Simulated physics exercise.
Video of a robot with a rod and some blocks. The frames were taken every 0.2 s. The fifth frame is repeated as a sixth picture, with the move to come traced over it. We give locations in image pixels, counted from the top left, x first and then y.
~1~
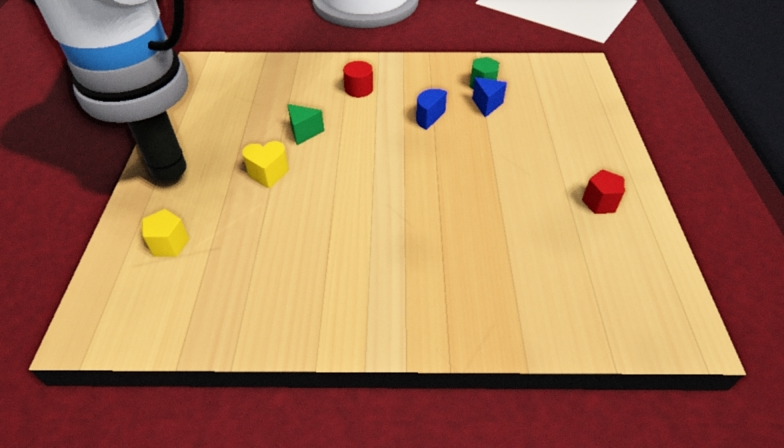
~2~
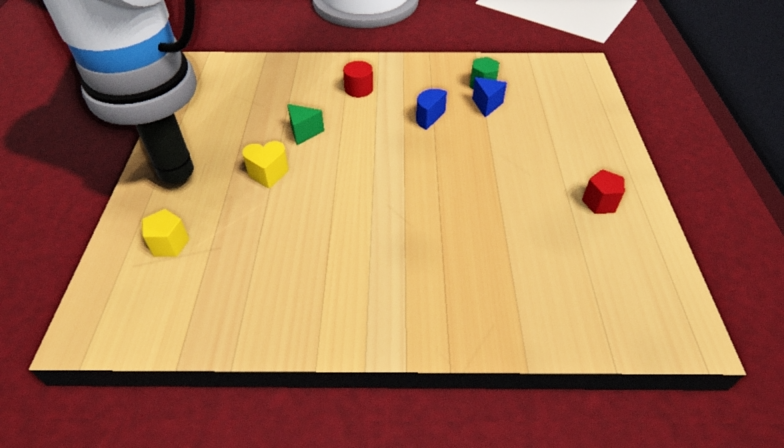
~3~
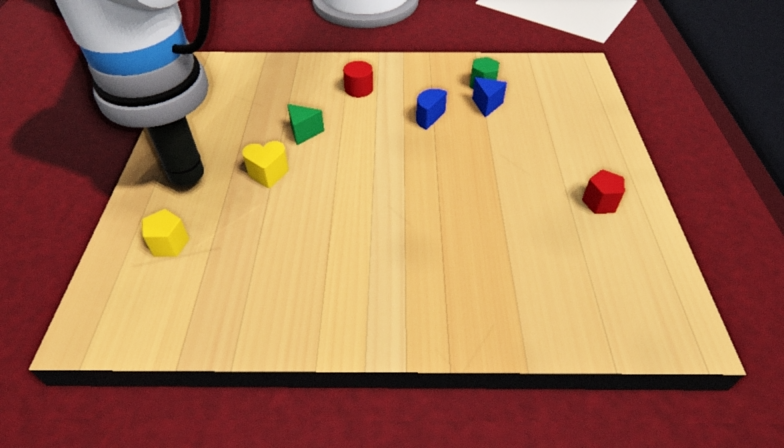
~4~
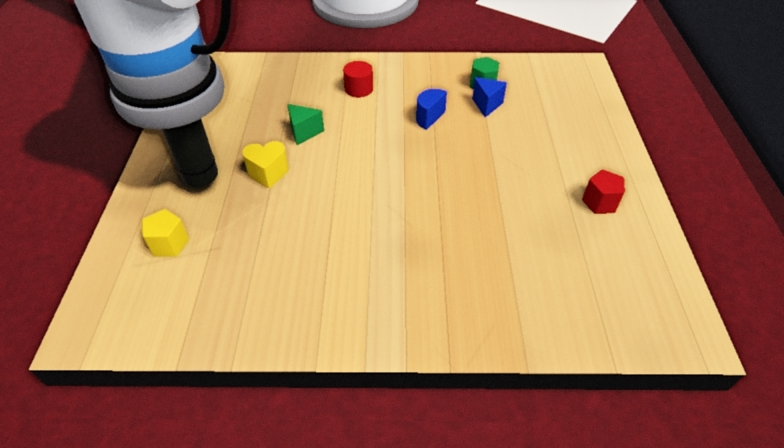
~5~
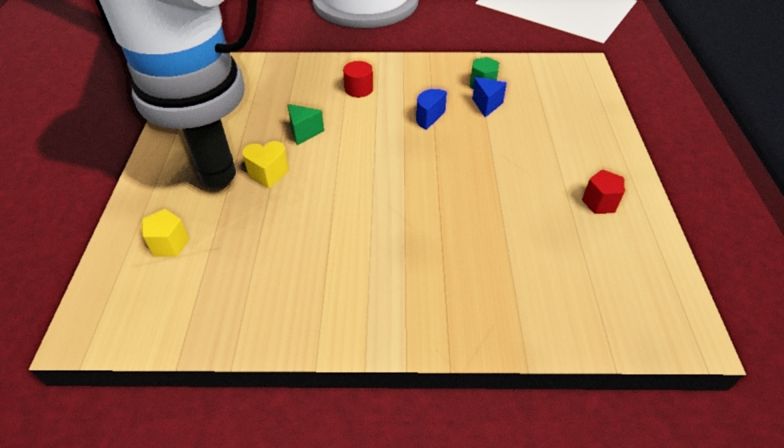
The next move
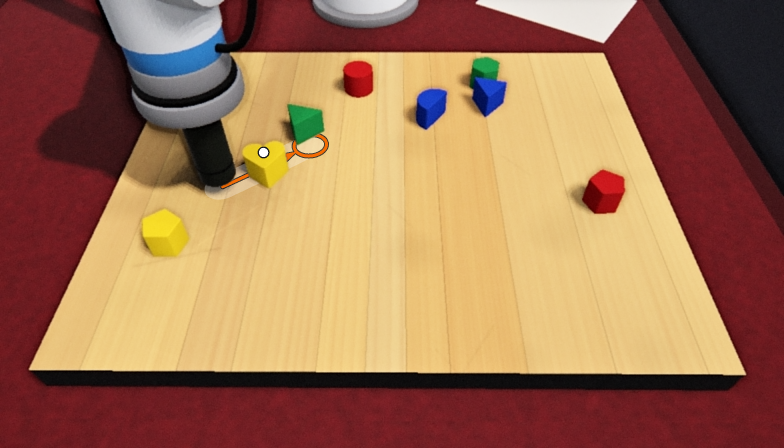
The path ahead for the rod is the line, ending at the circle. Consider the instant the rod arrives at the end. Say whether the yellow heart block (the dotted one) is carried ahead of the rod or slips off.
The rod has moved past the yellow heart block by the time the path ends.
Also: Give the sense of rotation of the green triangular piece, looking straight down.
From above, counter-clockwise.
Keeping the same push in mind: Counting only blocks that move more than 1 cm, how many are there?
I foresee two blocks being moved.
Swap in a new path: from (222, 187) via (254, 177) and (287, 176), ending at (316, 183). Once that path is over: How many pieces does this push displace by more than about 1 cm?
By the end, one block will have moved.
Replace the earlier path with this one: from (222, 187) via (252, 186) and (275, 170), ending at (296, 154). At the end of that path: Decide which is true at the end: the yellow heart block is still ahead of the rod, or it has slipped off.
In the end it is ahead.
The drawn path runs from (222, 187) to (310, 145); the dot is on the yellow heart block.
On the path given first. One third of the way, rod (251, 161); yellow heart block (283, 148), turned 30° clockwise.
Two thirds of the way, rod (281, 147); yellow heart block (310, 142), turned 75° clockwise.
At the end, rod (309, 134); yellow five-sided block not moved; yellow heart block (322, 142), turned 100° clockwise; green triangular piece (308, 104), turned 45° anticlockwise.
